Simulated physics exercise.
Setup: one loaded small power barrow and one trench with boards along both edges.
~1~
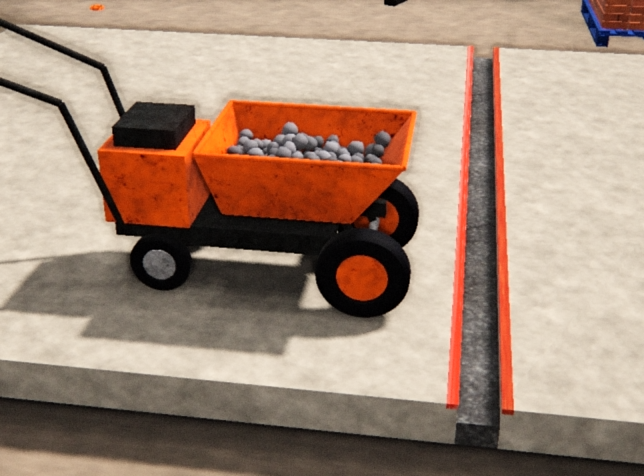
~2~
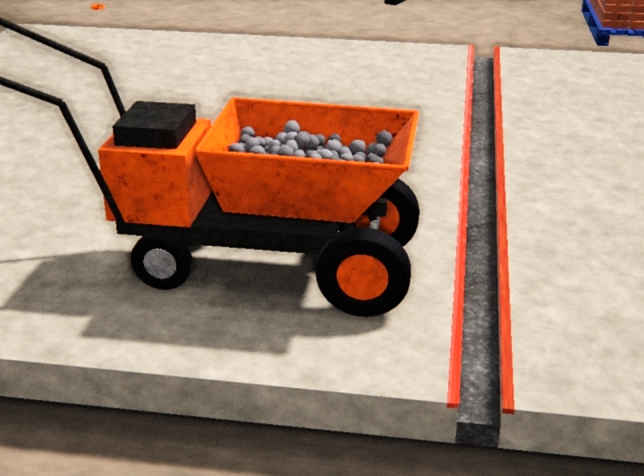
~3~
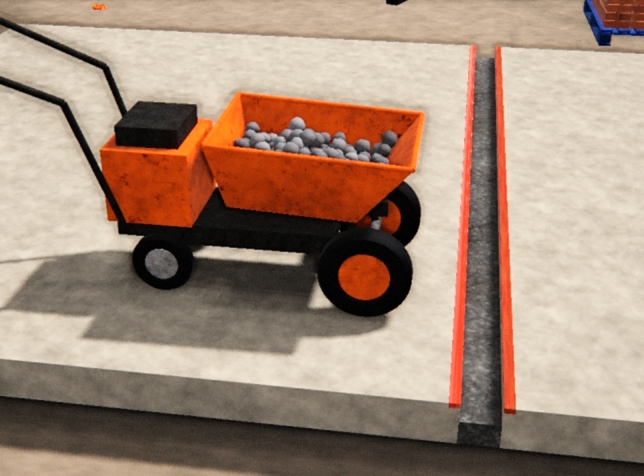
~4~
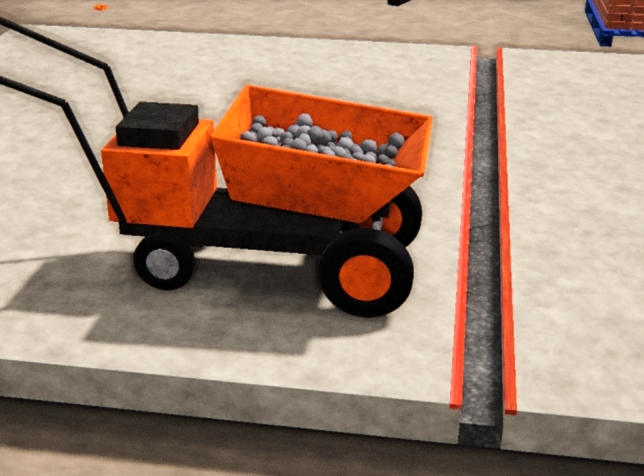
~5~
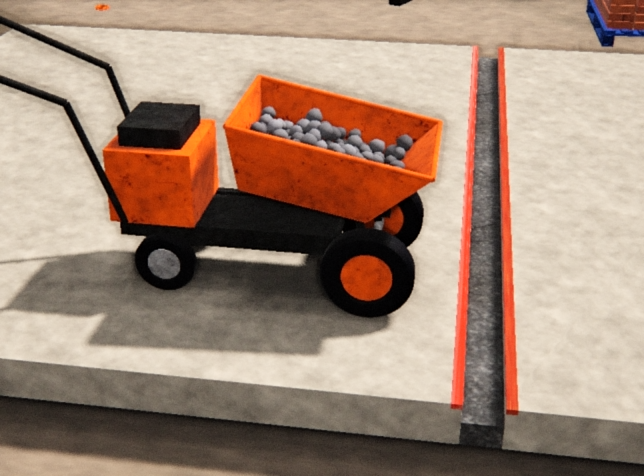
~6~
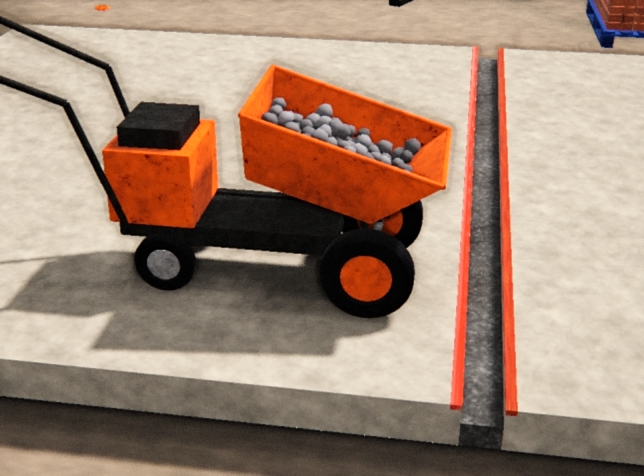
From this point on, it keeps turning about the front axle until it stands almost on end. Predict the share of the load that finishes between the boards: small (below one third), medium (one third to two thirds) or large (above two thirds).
The share is small, below one third.
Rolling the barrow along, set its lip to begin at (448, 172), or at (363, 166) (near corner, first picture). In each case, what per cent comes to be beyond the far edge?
90 % then 30 %.
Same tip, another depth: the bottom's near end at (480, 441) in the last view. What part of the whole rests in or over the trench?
Estimate: Approx. 20 %.
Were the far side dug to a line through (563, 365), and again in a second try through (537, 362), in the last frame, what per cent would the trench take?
First one: 80 per cent; second one: 50 per cent.
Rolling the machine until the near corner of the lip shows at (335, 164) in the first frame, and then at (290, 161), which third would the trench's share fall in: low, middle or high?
First: In the middle band; second: Under a third.
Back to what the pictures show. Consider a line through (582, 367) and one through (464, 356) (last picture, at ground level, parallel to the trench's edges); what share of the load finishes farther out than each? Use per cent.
I'd put it near 30 in a hundred, then near 90 in a hundred.
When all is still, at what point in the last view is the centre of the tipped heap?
Roughly pixel (540, 291).
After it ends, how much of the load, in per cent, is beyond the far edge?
Call it some 75 percent of the pieces.
Soon after the last picture, skip tipped steeply; all in the skip.
A little later, skip tipped right over; about two thirds in the skip; a stray few in or heaped over the trench; about a third beyond it; a stray few falling.
Later still, skip tipped right over; a small part in the skip; a small part in or heaped over the trench; most beyond it.
At rest, skip tipped right over; a small part in the skip; about a quarter in or heaped over the trench; most beyond it.
